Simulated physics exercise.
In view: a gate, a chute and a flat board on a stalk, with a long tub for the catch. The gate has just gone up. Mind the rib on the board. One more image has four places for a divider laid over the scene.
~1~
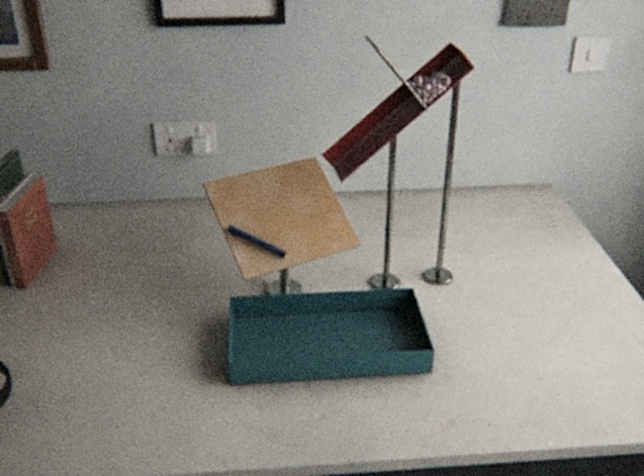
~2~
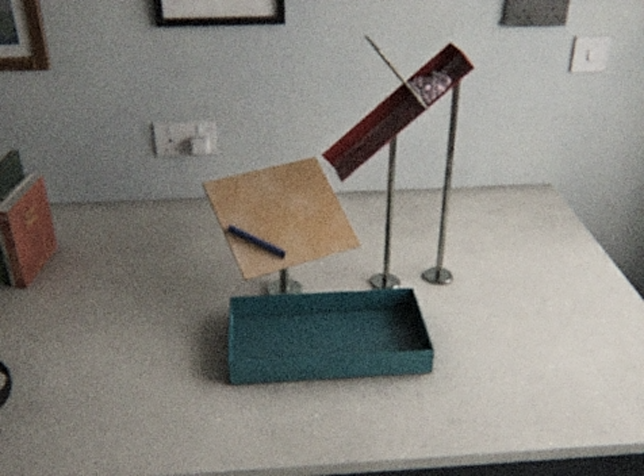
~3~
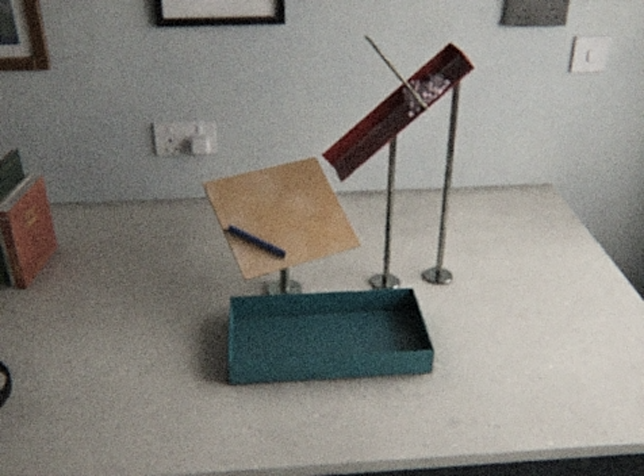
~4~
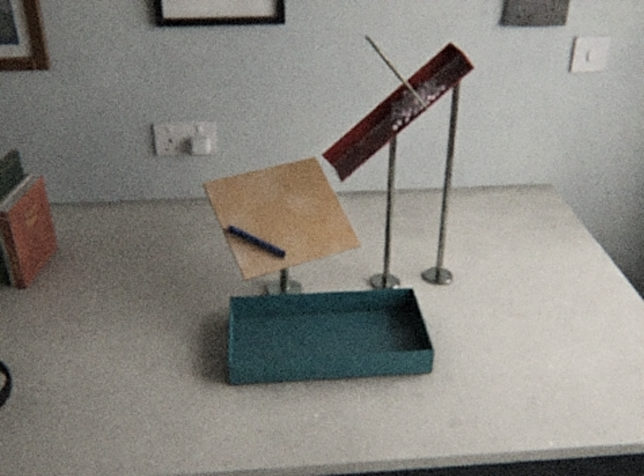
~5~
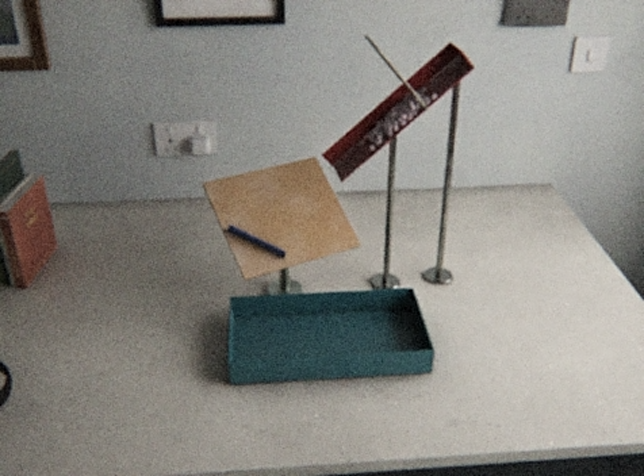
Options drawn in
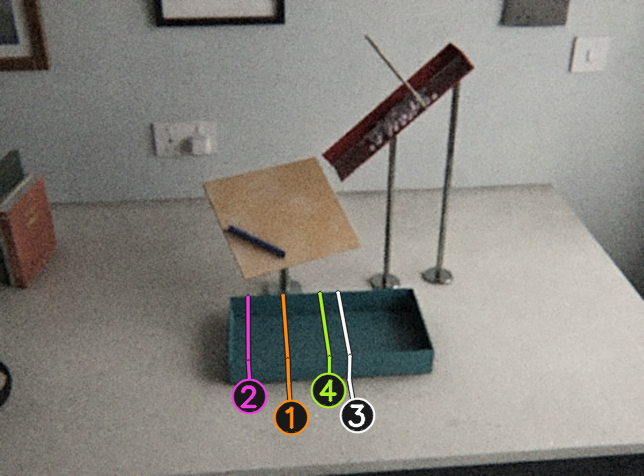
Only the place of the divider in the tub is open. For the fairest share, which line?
4 works best here.
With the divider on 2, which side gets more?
Right.
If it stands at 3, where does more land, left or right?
Left.
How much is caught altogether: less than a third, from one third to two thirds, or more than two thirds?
More than two thirds.
On the marked copy, line 1 crosses the front rim at (287, 358); line 2 crosses the front rim at (248, 361); line 3 crosses the front rim at (349, 355); line 4 crosses the front rim at (329, 356).
With 1, of what is caught, about a tenth on the left of the divider, almost all on the right.
With 2, of what is caught, just a few on the left of the divider, almost all on the right.
With 3, of what is caught, almost all on the left of the divider, about a tenth on the right.
With 4, of what is caught, roughly half on the left of the divider, roughly half on the right.
